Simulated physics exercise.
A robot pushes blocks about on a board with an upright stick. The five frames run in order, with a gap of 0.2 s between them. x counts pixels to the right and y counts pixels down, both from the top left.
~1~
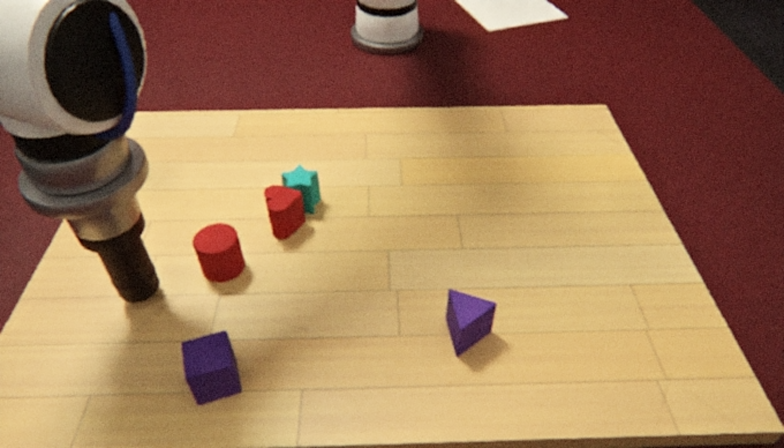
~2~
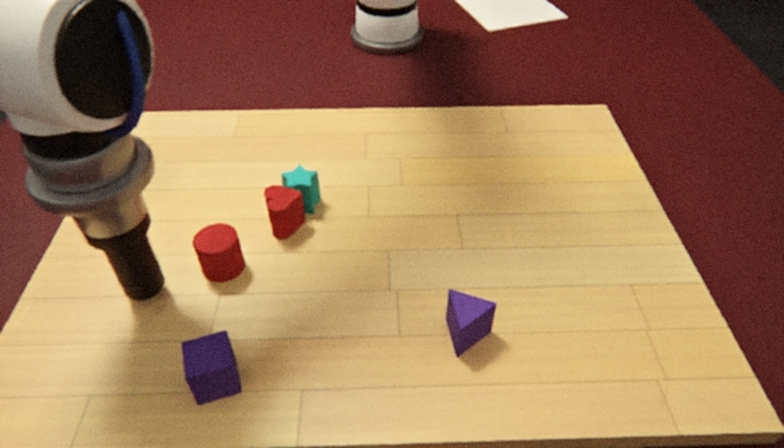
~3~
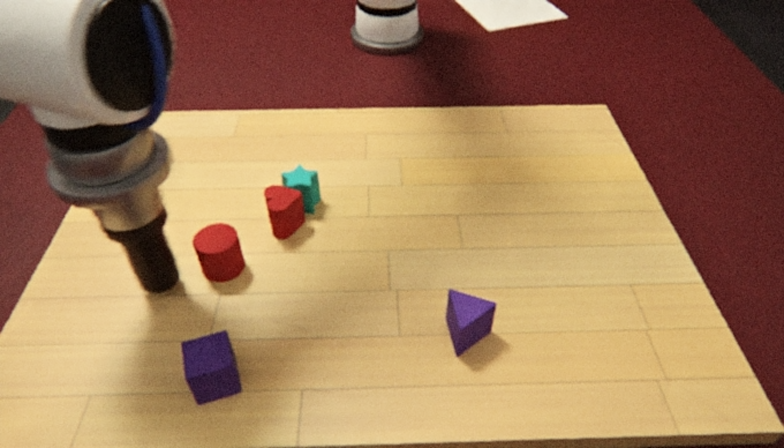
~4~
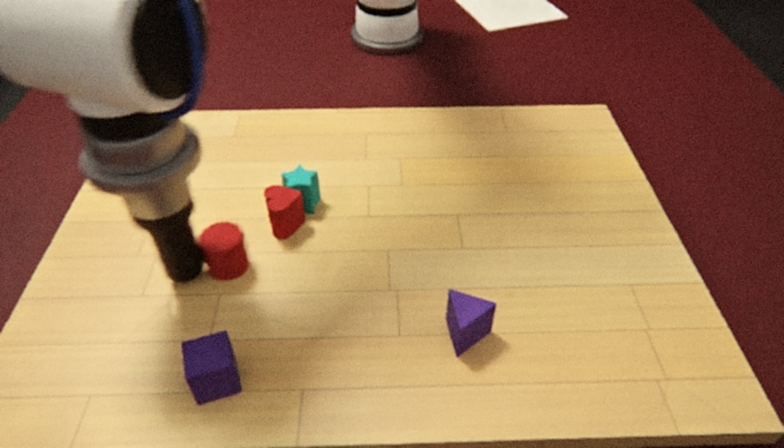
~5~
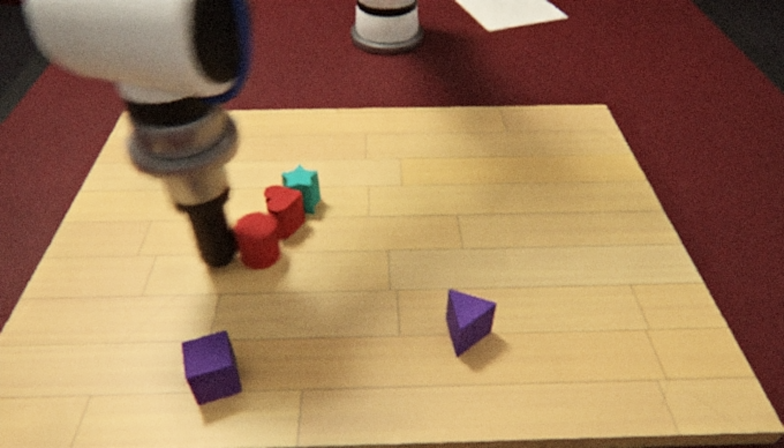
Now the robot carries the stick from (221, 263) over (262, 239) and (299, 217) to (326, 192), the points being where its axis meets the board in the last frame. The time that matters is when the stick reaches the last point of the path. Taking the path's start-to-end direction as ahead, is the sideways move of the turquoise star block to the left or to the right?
Over to the left.
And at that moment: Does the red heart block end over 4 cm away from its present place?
Yes, I think so.
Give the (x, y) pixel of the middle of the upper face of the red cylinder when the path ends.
If I read the scene right, the answer is (301, 218).
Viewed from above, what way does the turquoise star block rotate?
From above, it turns counterclockwise.
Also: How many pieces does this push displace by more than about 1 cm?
I expect three or more blocks to be moved by more than 1 cm.
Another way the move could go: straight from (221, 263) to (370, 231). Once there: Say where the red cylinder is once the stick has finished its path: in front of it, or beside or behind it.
It holds its place in front.
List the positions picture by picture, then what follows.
The first frame shows tip of the stick (140, 288), middles of tops, red cylinder (215, 237), red heart block (280, 196), turquoise star block (299, 176).
The second frame shows stick (145, 286), nothing pushed.
The third frame shows stick (161, 280), nothing pushed.
The fourth frame shows stick (186, 269), red cylinder (221, 236).
The fifth frame shows stick (219, 255), red cylinder (255, 225), red heart block (280, 196), turquoise star block (299, 176).
The first path, step by step. One third of the way, stick (262, 231); red cylinder (293, 219); red heart block (295, 195), turned 70° anticlockwise; turquoise star block (300, 173).
Two thirds of the way, stick (299, 209); red cylinder (301, 218); red heart block (332, 183), turned 25° anticlockwise; turquoise star block (308, 167), turned 40° anticlockwise.
At the end, stick (325, 185); red cylinder (301, 218); red heart block (347, 176), turned 45° clockwise; turquoise star block (326, 146), turned 65° anticlockwise.
